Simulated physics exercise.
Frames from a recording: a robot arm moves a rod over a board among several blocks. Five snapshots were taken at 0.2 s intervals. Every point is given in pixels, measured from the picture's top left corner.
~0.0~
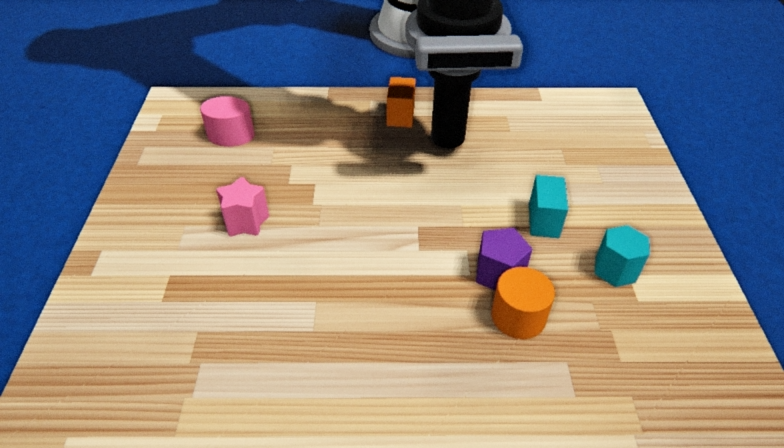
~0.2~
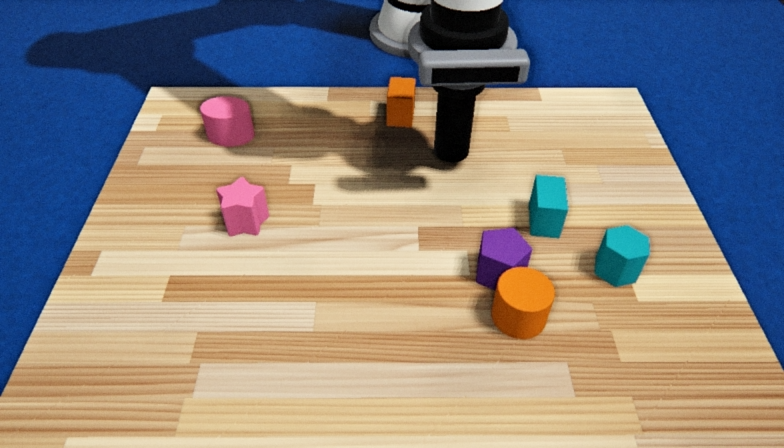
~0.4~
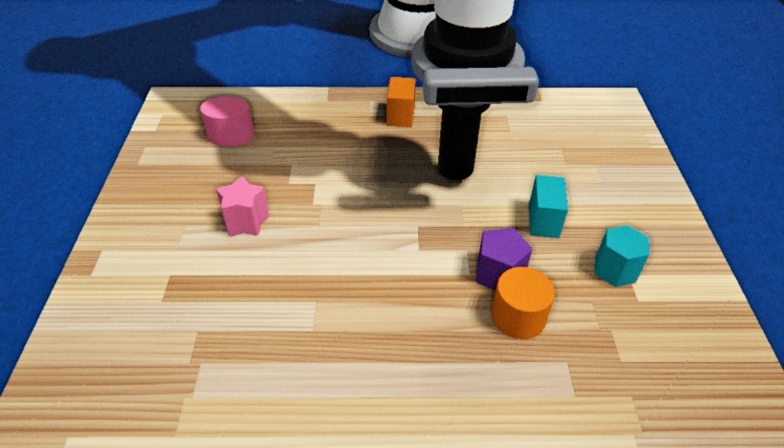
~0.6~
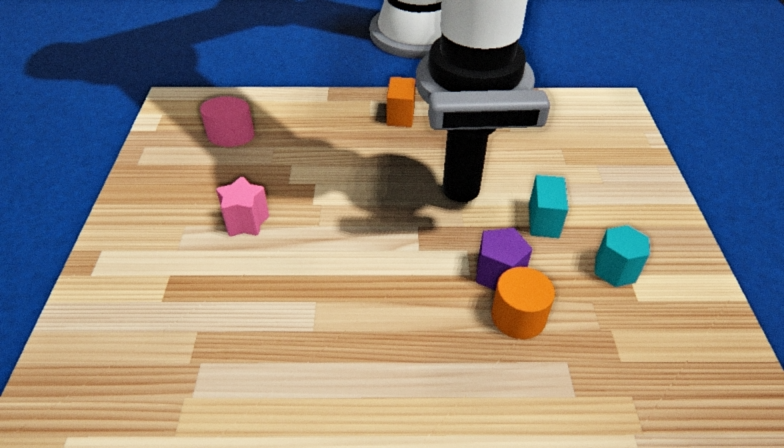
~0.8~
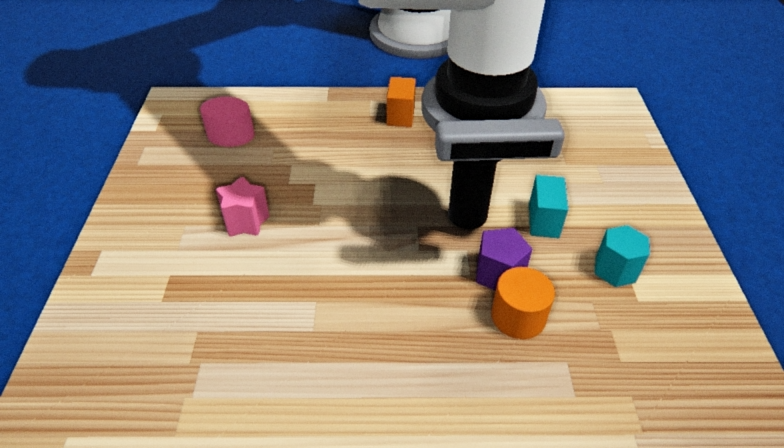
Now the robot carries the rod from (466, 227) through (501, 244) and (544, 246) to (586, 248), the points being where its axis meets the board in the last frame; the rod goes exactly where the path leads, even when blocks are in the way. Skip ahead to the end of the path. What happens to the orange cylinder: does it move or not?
It is still where it was.
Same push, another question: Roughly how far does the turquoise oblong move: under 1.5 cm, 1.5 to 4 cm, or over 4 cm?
Between 1.5 and 4 cm.
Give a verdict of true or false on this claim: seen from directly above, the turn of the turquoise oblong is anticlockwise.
True
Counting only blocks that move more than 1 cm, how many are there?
This push will displace one block.
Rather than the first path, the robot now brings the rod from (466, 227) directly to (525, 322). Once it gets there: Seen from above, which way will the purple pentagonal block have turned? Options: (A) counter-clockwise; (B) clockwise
Option A.
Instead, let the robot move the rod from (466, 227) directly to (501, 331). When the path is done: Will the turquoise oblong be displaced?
I'd say no.
The first path, step by step. One third of the way, rod at (504, 233); purple pentagonal block at (508, 247).
Two thirds of the way, rod at (548, 235); purple pentagonal block at (509, 246), turned 15° clockwise; turquoise oblong at (563, 188), turned 35° anticlockwise.
At the end, rod at (590, 237); purple pentagonal block at (509, 246), turned 15° clockwise; orange cylinder still; turquoise oblong at (571, 187), turned 70° anticlockwise; turquoise hexagon at (636, 244).
